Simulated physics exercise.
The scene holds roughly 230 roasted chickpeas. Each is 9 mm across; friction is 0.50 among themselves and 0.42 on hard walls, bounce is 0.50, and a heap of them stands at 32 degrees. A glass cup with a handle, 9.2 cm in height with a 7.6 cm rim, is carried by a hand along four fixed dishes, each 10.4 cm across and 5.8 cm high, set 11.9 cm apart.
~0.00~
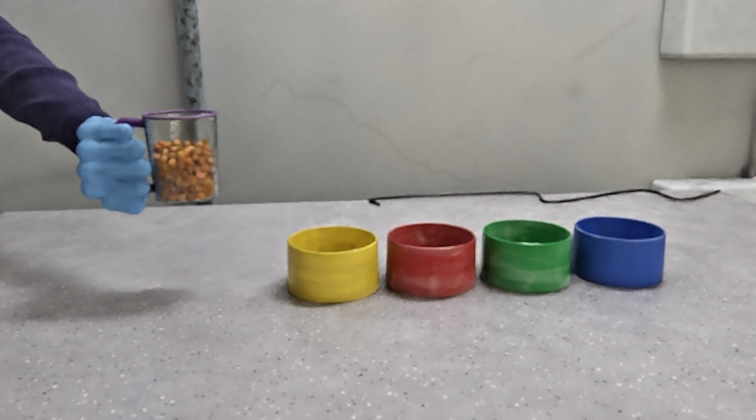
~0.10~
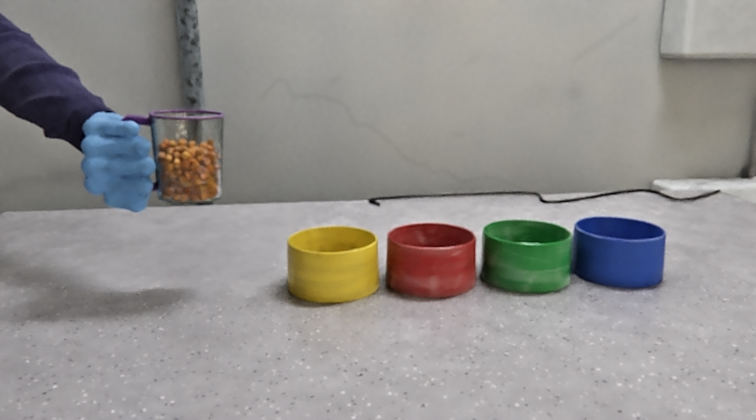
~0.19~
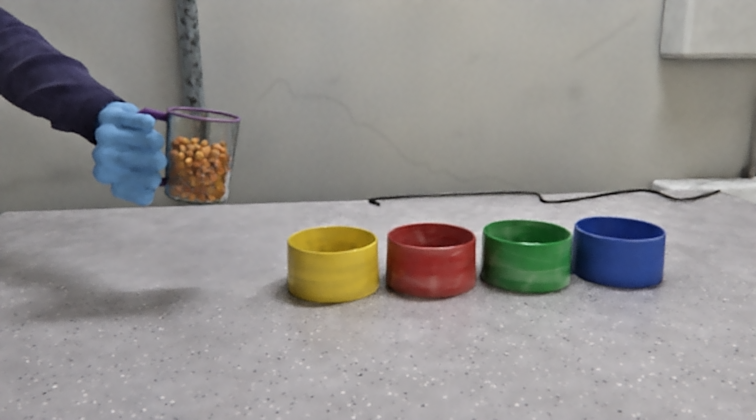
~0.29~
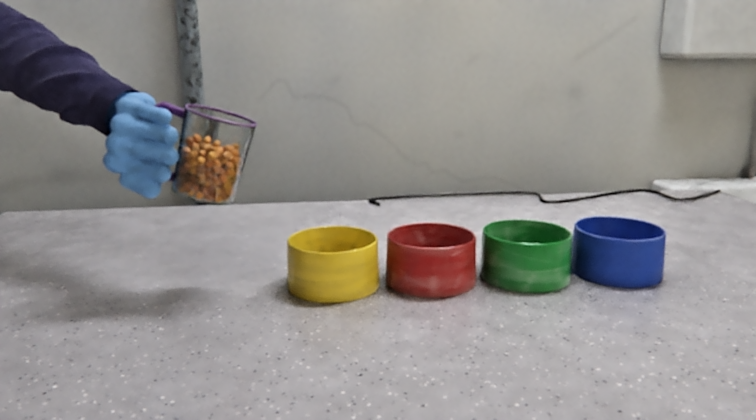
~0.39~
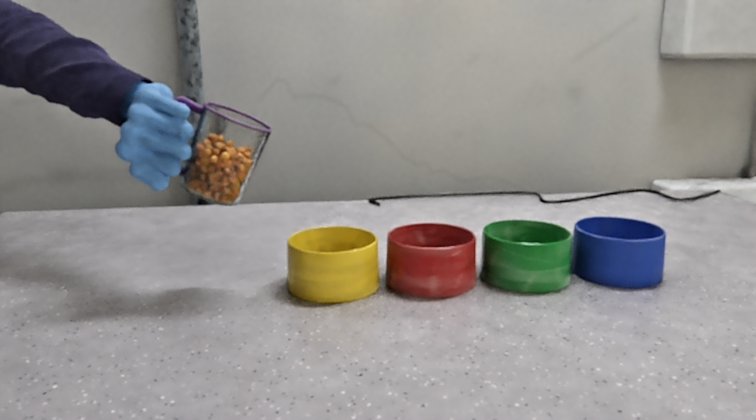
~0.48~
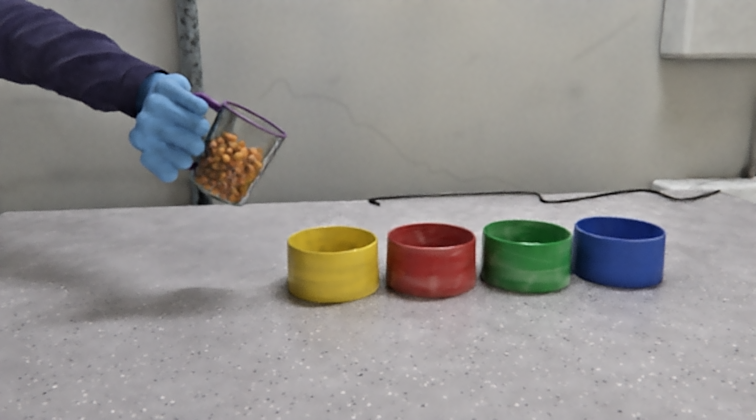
A blue-gloved hand held a clear cup of small orange-brown pieces, moved it a short way right and tilted it rightward, while the yellow, red, green and blue dishes stayed still on the table.
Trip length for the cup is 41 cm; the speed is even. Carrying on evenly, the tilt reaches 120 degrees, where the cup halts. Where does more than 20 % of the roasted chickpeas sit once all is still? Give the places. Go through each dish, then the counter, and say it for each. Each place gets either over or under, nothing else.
One by one: Red: Goes past a fifth; blue: Stays within a fifth; green: Stays within a fifth; yellow: Stays within a fifth; counter: Stays within a fifth.
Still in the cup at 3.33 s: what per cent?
0 %.
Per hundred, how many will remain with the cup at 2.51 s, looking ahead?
Somewhere close to 0 percent.
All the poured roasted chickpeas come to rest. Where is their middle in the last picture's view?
Roughly (442, 266).
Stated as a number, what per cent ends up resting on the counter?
Roughly 5 in a hundred.
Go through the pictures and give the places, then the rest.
The first frame shows cup at (184, 156), tilt 0 degrees, lip at (216, 114), moved 0.0 cm; middle of the pieces at (184, 171); yellow dish at (333, 239); red dish at (431, 235); green dish at (527, 232); blue dish at (619, 228).
The second frame shows cup at (189, 156), tilt 3 degrees, lip at (223, 116), moved 0.5 cm; middle of the pieces at (188, 171).
The third frame shows cup at (200, 156), tilt 10 degrees, lip at (239, 120), moved 1.8 cm; middle of the pieces at (198, 171).
The fourth frame shows cup at (212, 155), tilt 17 degrees, lip at (255, 125), moved 3.1 cm; middle of the pieces at (208, 170).
The fifth frame shows cup at (224, 155), tilt 24 degrees, lip at (271, 130), moved 4.4 cm; middle of the pieces at (218, 169).
The sixth frame shows cup at (236, 155), tilt 31 degrees, lip at (285, 136), moved 5.7 cm; middle of the pieces at (228, 168); yellow dish at (333, 239); red dish at (431, 235); green dish at (527, 232); blue dish at (619, 228). Its pace works out near 75 degrees a second; the hand travels 13 cm a second.
After 1.70 s, tilt 119 degrees; cup holds 55 %, red 40 %.
After 2.51 s, tilt 120 degrees; cup holds 0 %, red 95 %.
After 3.33 s, tilt 120 degrees; cup holds 0 %, red 95 %.
At rest (3.6 s), red 95 %, blue 0 %, green 0 %, yellow 0 %, counter 5 %.
